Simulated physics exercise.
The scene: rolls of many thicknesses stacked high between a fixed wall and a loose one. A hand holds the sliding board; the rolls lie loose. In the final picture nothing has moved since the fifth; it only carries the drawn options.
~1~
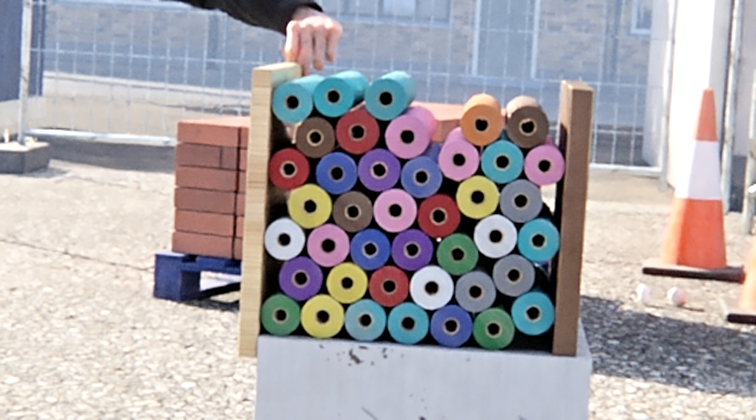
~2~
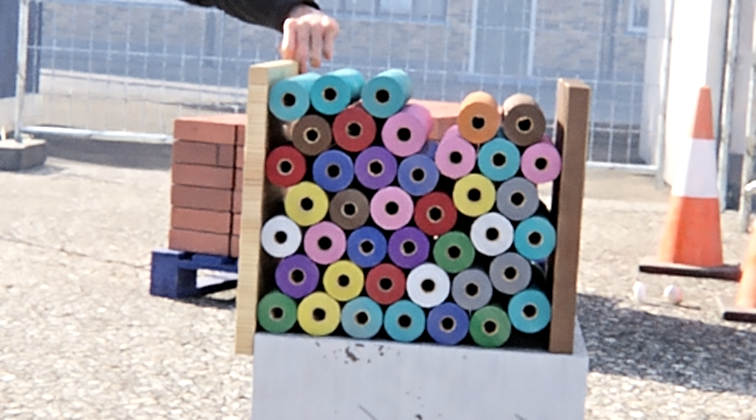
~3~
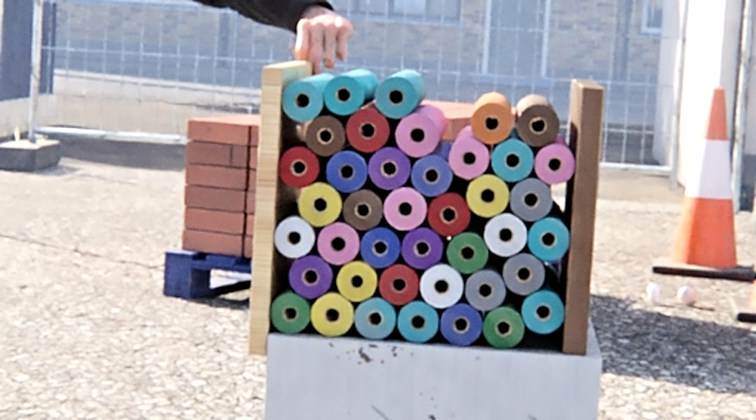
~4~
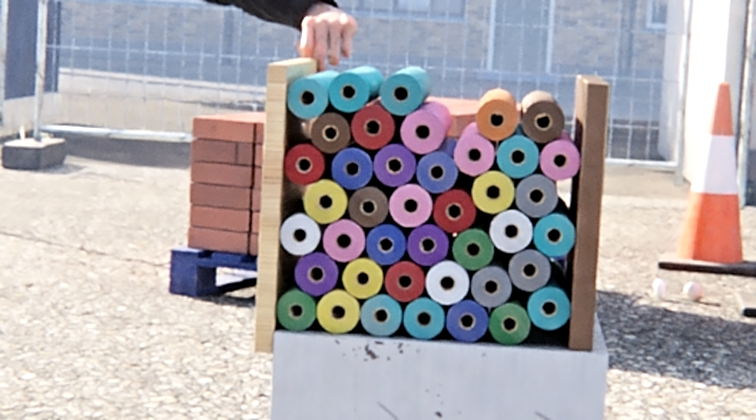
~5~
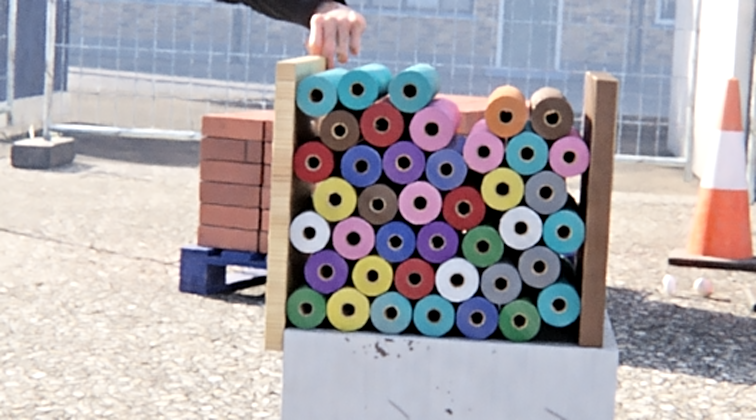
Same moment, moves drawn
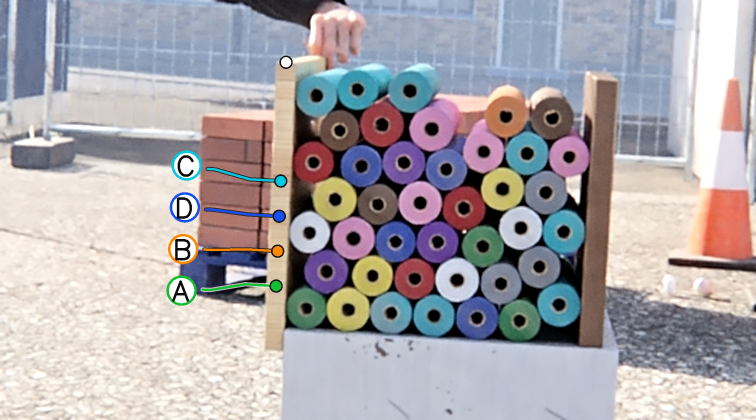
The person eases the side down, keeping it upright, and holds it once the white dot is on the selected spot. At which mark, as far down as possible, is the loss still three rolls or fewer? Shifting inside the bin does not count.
Stop at C.
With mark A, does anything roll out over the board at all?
Yes, at A.
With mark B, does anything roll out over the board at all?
At B: Yes.
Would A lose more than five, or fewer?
More than five.
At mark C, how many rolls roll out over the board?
The count is one.
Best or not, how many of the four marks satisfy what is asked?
One of them.
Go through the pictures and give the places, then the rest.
The first picture shows a green roll (494, 329); a turquoise roll (533, 313); a blue roll (370, 250).
The second picture shows a blue roll (367, 247); a turquoise roll (535, 238).
The third picture shows a red roll (299, 168); a brown roll (325, 136).
The fourth picture shows a pink roll (423, 132); a brown roll (544, 121).
The fifth picture shows side board (300, 192); a green roll (306, 309); a green roll (520, 321).
On the marked copy, A at (276, 286); B at (277, 251); C at (281, 181); D at (279, 216); the white dot at (286, 62).
With C. Early on, top of the board (294, 118).
Further on, top of the board (292, 181).
At the end, top of the board (292, 181), one out over the board.
As for the rest, A more than three out over the board; B four out over the board; D four out over the board.
